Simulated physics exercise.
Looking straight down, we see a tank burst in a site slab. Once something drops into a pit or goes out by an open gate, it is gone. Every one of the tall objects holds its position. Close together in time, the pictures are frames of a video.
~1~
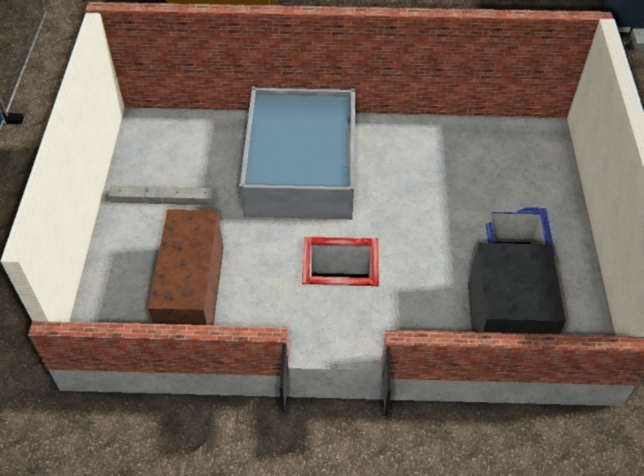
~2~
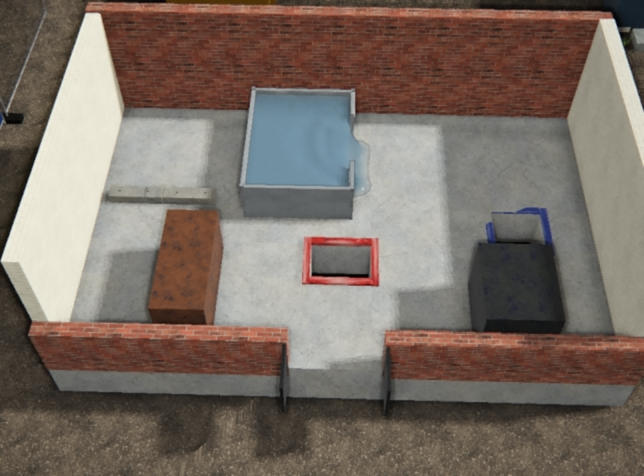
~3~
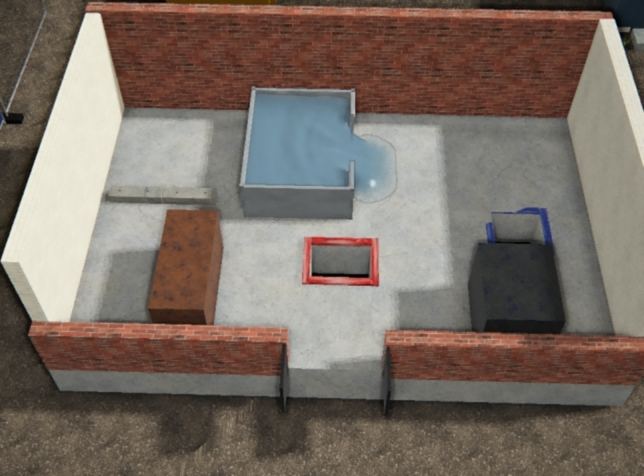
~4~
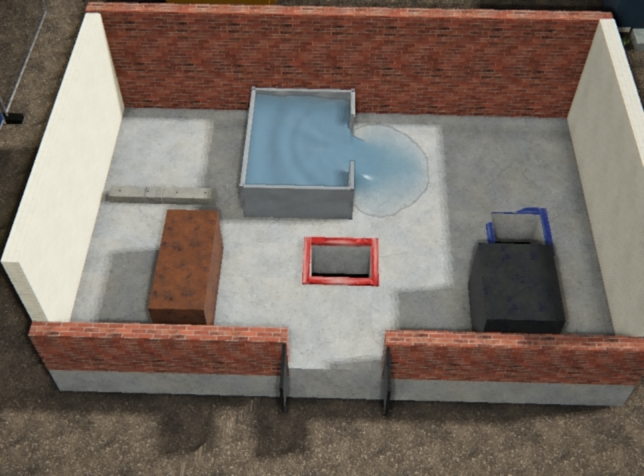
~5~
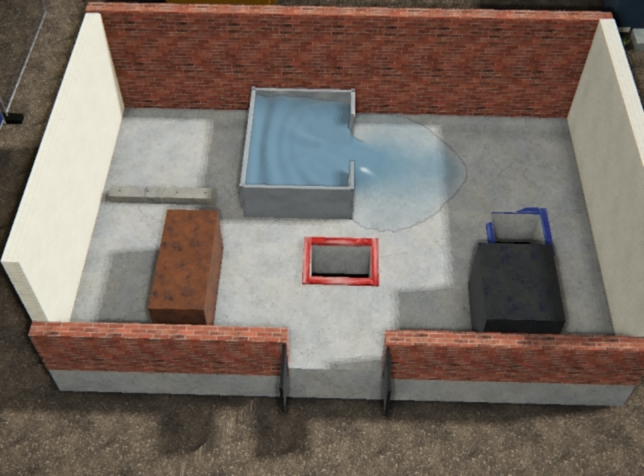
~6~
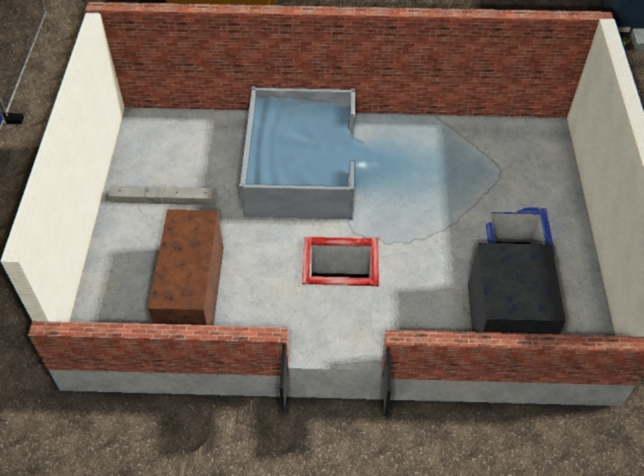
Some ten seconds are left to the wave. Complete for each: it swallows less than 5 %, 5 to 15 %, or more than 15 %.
Completed: The gate swallows less than 5 %; the red pit swallows less than 5 %; the blue pit swallows more than 15 %.
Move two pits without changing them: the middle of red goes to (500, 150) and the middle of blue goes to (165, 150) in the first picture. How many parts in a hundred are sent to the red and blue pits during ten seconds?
Estimated shares - red: 25 %; blue: 0 %.
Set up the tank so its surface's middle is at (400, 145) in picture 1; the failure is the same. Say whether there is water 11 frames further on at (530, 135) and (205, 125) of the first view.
Reading them in sequence: Drenched, followed by high and dry.
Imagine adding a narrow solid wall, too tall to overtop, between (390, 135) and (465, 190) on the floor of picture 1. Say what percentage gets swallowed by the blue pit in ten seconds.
Result, blue pit: Some 25 percent of the total.
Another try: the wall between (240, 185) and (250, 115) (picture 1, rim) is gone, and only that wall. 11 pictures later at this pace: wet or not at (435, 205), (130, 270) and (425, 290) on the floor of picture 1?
Unsoaked, then soaked, then unsoaked.
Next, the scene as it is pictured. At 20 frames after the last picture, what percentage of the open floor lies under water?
I'd put it at roughly 40 per cent.
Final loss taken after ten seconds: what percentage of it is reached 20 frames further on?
Roughly 25 %.
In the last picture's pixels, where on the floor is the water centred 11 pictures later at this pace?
At about (380, 169).
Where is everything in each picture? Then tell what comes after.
The first frame shows still water in the tank at (300, 139).
In the second frame, the front is at (360, 143), out from the gap at (350, 159).
In the third frame, the front is at (390, 149), out from the gap at (350, 160).
In the fourth frame, water pours out at (350, 160) and has run to (423, 159).
In the fifth frame, the front is at (461, 177), out from the gap at (350, 159).
In the sixth frame, the front is at (493, 166), out from the gap at (350, 159).
A moment on, water covers 30 % of the floor; the gate 0 %, the red pit 0 %, the blue pit 2 %.
Next, water covers 35 % of the floor; the gate 0 %, the red pit 0 %, the blue pit 5 %.
Then, water covers 40 % of the floor; the gate 0 %, the red pit 0 %, the blue pit 11 %.
Later, water covers 50 % of the floor; the gate 0 %, the red pit 0 %, the blue pit 25 %.
In the end, water covers 60 % of the floor; the gate 1 %, the red pit 0 %, the blue pit 46 %.
